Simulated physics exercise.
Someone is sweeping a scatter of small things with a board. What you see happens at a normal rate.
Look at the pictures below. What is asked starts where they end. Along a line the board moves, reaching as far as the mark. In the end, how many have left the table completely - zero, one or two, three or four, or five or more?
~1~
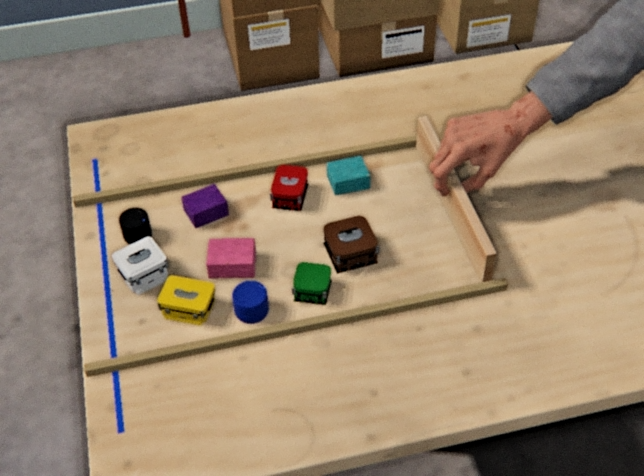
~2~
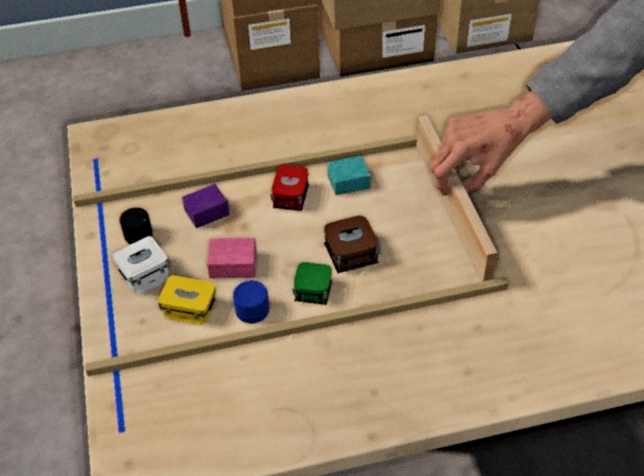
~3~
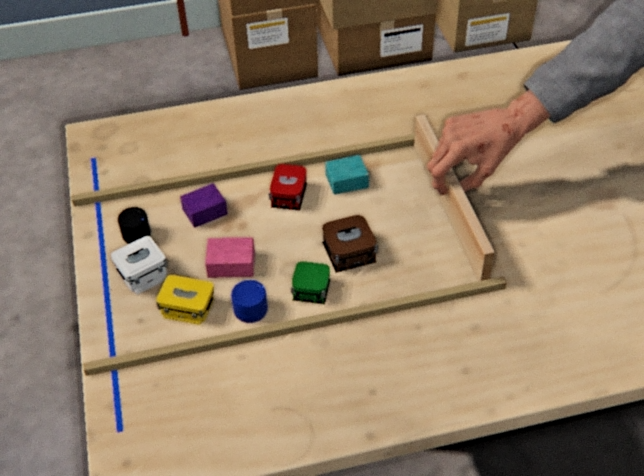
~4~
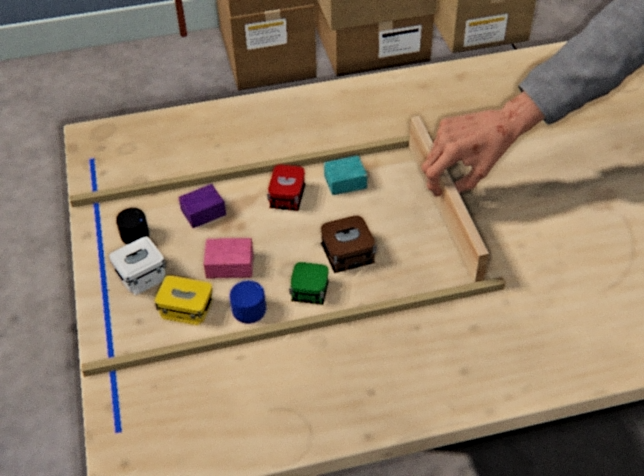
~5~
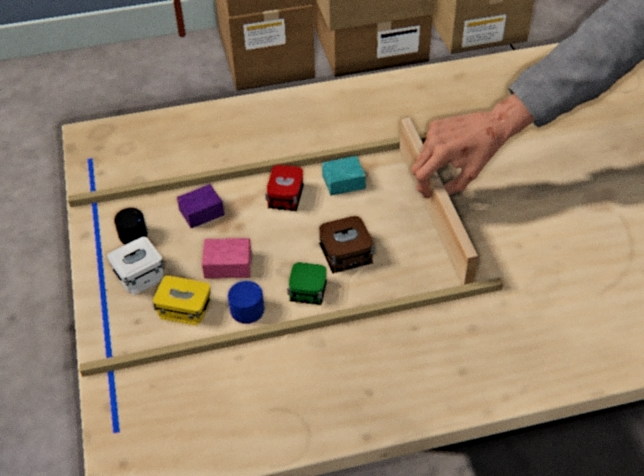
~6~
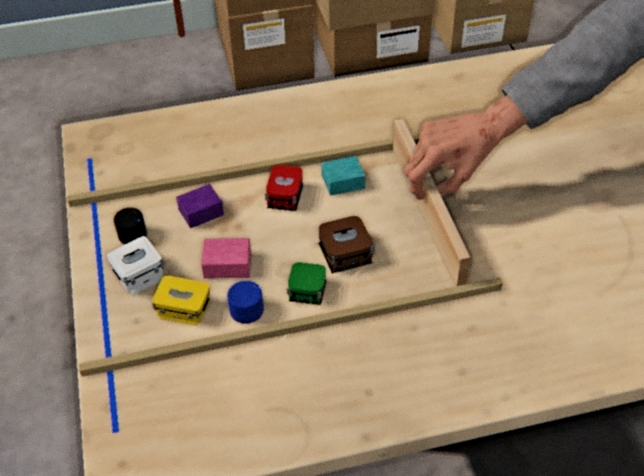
In the end, five or more have left it.
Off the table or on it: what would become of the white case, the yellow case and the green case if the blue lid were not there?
White case - gone, yellow case - gone, green case - safe.
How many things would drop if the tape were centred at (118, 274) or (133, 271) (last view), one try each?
Per try: 7; 5.
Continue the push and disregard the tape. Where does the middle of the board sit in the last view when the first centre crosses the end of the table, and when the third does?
(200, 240), later (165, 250).
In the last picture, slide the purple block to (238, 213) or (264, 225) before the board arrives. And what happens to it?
In that order, it drops off; survives.
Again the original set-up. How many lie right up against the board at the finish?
Looks like 3 of them, all told.
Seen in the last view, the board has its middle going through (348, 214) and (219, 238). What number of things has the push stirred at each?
At the first place 3, at the second 10.
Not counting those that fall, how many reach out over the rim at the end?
Things overhanging at the end: 3.
Soon after, none off yet; black lid at rest near (130, 226); white case at rest near (136, 266); yellow case at rest near (183, 301).
After that, none off yet; black lid displaced about its own width near (108, 230); white case moving near (125, 267); yellow case displaced a little near (166, 302).
And then, two off so far; black lid on its way down near (71, 431); white case on its way down near (50, 351); yellow case displaced well along near (90, 313).
In the end, the number that fall off is five or more; gone, red case, blue lid, pink block, purple block, yellow case, white case and black lid.
